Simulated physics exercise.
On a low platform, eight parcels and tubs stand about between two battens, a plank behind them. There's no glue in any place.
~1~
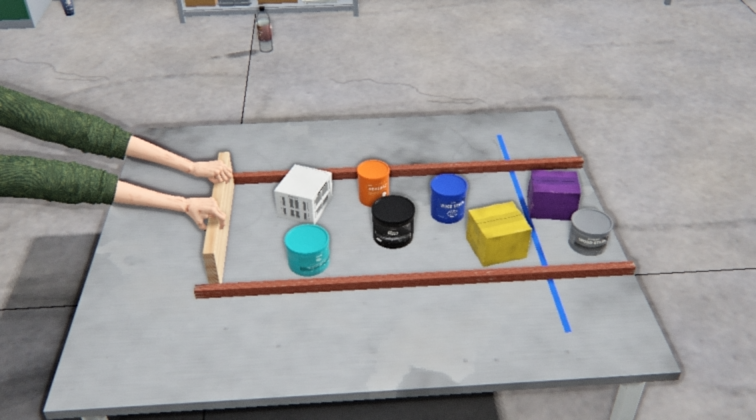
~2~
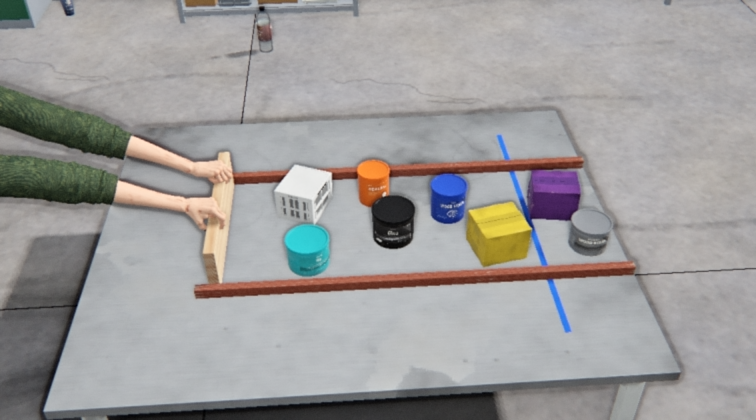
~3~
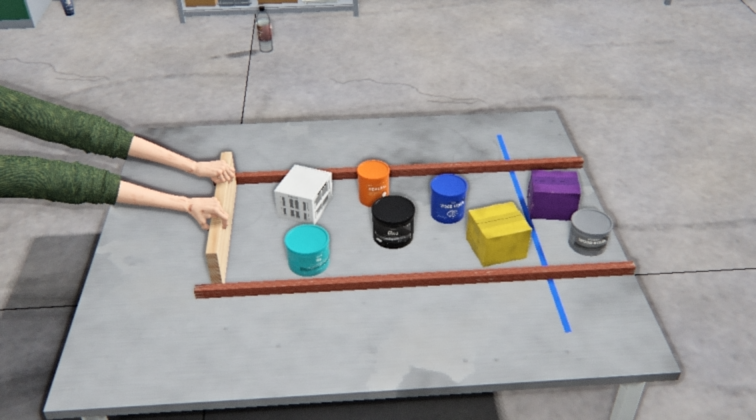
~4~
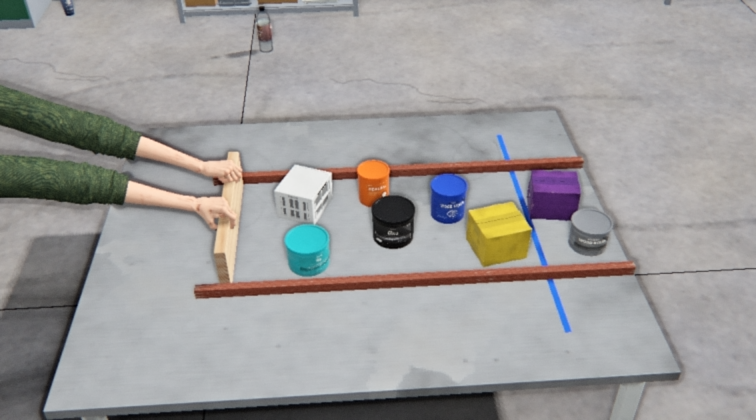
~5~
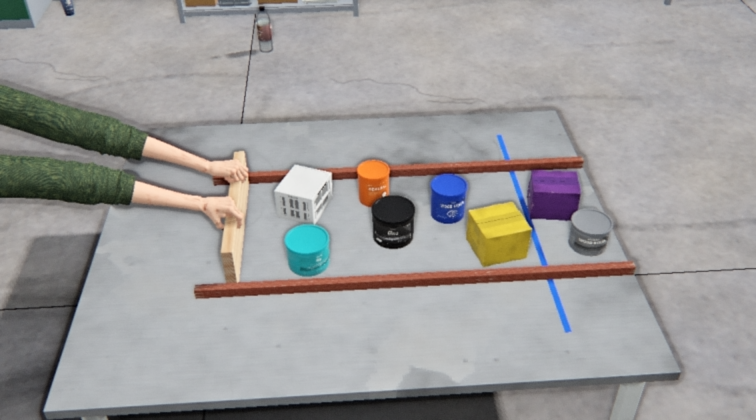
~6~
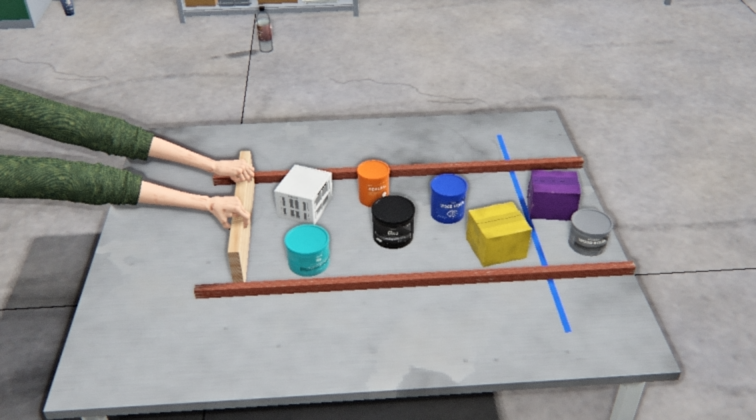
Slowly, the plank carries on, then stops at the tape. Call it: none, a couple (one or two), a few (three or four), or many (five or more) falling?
Call: A couple.
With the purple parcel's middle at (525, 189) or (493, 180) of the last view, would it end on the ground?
First place: It goes off; second place: It goes off.
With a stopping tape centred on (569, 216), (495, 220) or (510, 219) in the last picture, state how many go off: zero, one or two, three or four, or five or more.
In the order of the places given: 5 or more; none at all; one to two.
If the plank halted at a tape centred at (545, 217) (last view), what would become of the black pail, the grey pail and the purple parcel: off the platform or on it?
Note: Black pail stays up top / grey pail falls away / purple parcel falls away.
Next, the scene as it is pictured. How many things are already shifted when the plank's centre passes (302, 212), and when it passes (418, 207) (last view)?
Counting first: 2, next 5.
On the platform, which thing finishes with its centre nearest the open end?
That would be the yellow parcel.
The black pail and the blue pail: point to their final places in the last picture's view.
(553, 210) and (582, 197), approximately.
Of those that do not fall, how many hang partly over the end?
So the number is 1.
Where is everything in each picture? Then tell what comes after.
In the first frame, grey pail (590, 232); purple parcel (553, 195); yellow parcel (498, 234); plank (220, 216); tape (528, 218).
In the second frame, purple parcel (553, 195); turquoise pail (308, 251).
In the third frame, yellow parcel (498, 234); orange pail (373, 184).
In the fourth frame, grey pail (590, 233); blue pail (448, 199).
In the fifth frame, purple parcel (553, 195); plank (236, 216).
In the sixth frame, grey pail (590, 233); purple parcel (553, 195); yellow parcel (498, 234); plank (242, 215); tape (528, 218).
Soon after, none off yet; grey pail at rest near (590, 233); purple parcel at rest near (553, 195); yellow parcel at rest near (498, 234).
At rest, the number that fall off is one or two; fallen, purple parcel and grey pail.
